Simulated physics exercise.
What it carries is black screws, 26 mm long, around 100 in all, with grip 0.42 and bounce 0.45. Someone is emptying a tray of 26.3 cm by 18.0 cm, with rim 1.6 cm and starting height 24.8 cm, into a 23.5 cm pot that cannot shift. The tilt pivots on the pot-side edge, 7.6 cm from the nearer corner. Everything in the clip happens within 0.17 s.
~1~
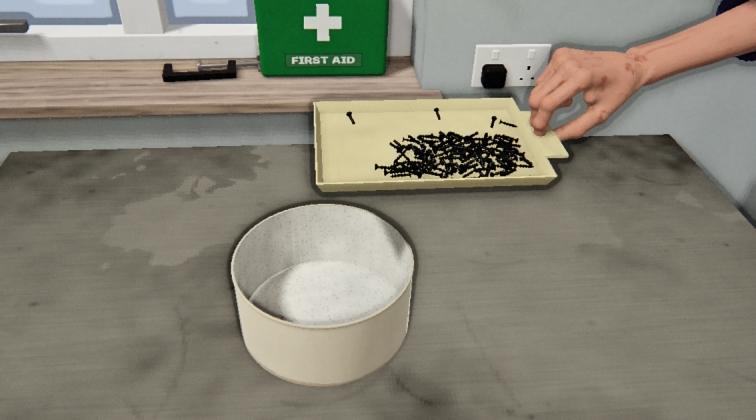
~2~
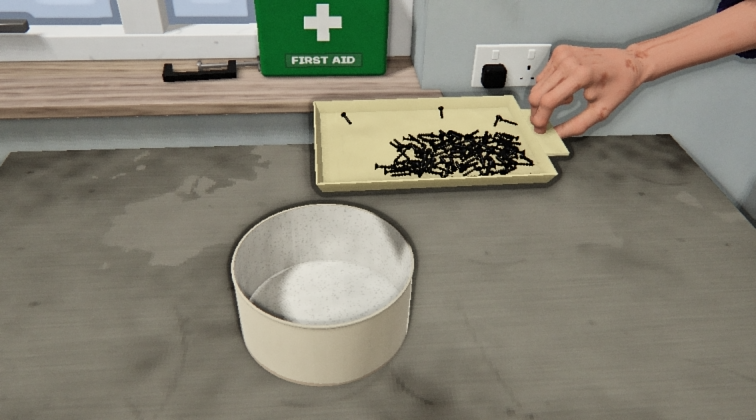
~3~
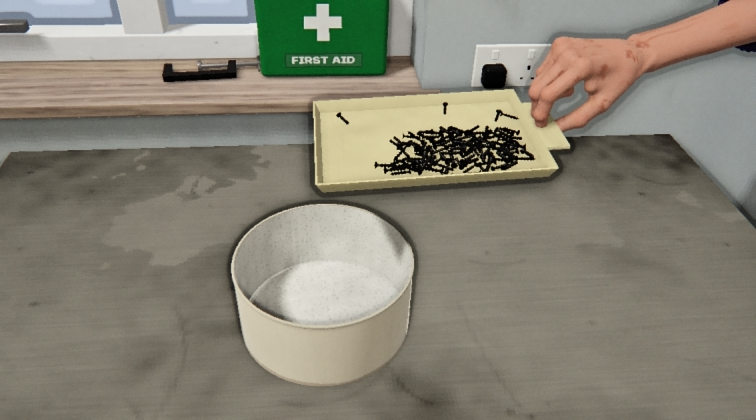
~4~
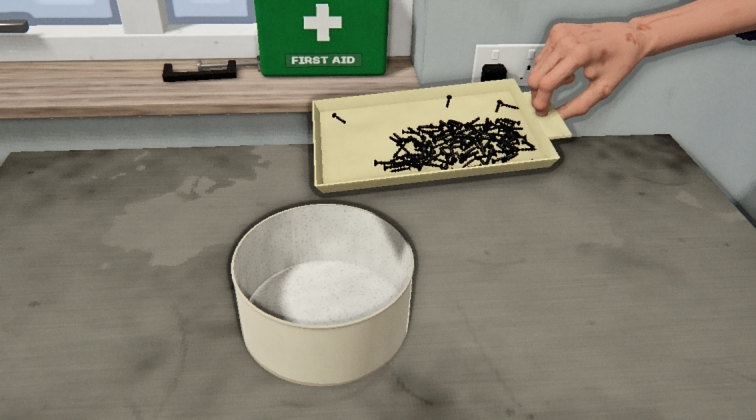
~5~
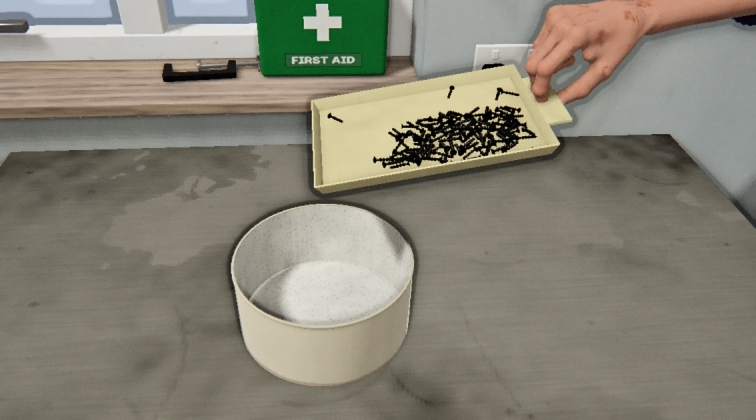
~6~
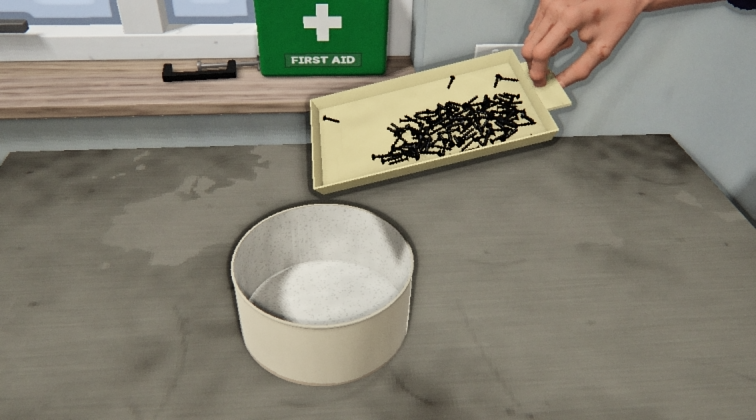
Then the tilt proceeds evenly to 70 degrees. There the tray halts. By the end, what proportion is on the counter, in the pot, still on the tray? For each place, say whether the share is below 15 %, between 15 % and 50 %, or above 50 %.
Outcome: Counter: A fair amount; pot: The greater portion; left on the tray: A little.
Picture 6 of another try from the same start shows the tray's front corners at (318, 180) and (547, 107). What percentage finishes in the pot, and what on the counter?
You'd end with pot at 55 and counter at 45.
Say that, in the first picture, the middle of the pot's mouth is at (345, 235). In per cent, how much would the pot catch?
With the pot there, close to 35 per cent.
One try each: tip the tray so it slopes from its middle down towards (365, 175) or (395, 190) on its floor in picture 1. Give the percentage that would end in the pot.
That would be close to 100 per cent, then close to 70 per cent.
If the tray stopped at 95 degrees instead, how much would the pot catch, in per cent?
That comes out at some 70 per cent.
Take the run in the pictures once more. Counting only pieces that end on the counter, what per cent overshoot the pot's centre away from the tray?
About 100 percent of the spill.
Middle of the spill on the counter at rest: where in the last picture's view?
Middle of the spill at rest: Roughly (137, 366).
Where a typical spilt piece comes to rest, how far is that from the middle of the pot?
Some 26 centimetres.
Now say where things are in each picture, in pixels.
In the first frame, tray tilt 0 degrees, front corners at (323, 180) and (549, 173); middle of the pieces at (457, 154); pot at (324, 258).
In the second frame, tray tilt 1 degrees, front corners at (323, 180) and (550, 171); middle of the pieces at (457, 152).
In the third frame, tray tilt 3 degrees, front corners at (322, 181) and (551, 165); middle of the pieces at (457, 149).
In the fourth frame, tray tilt 6 degrees, front corners at (321, 182) and (552, 155), lowest corner left front; middle of the pieces at (457, 142).
In the fifth frame, tray tilt 10 degrees, front corners at (321, 183) and (552, 142), lowest corner left front; middle of the pieces at (456, 134).
In the sixth frame, tray tilt 15 degrees, front corners at (320, 184) and (551, 128), lowest corner left front; middle of the pieces at (454, 125); pot at (323, 258).
Then, 0.22 s after the last picture, tilt 43 degrees; the tray holds 100 %, the pot 0 %.
Then, 0.36 s after the last picture, tilt 62 degrees; the tray holds 100 %, the pot 0 %.
Then, 0.63 s after the last picture, tilt 70 degrees; the tray holds 5 %, the pot 60 %.
In the end, counter 25 %, pot 75 %, tray 0 %.
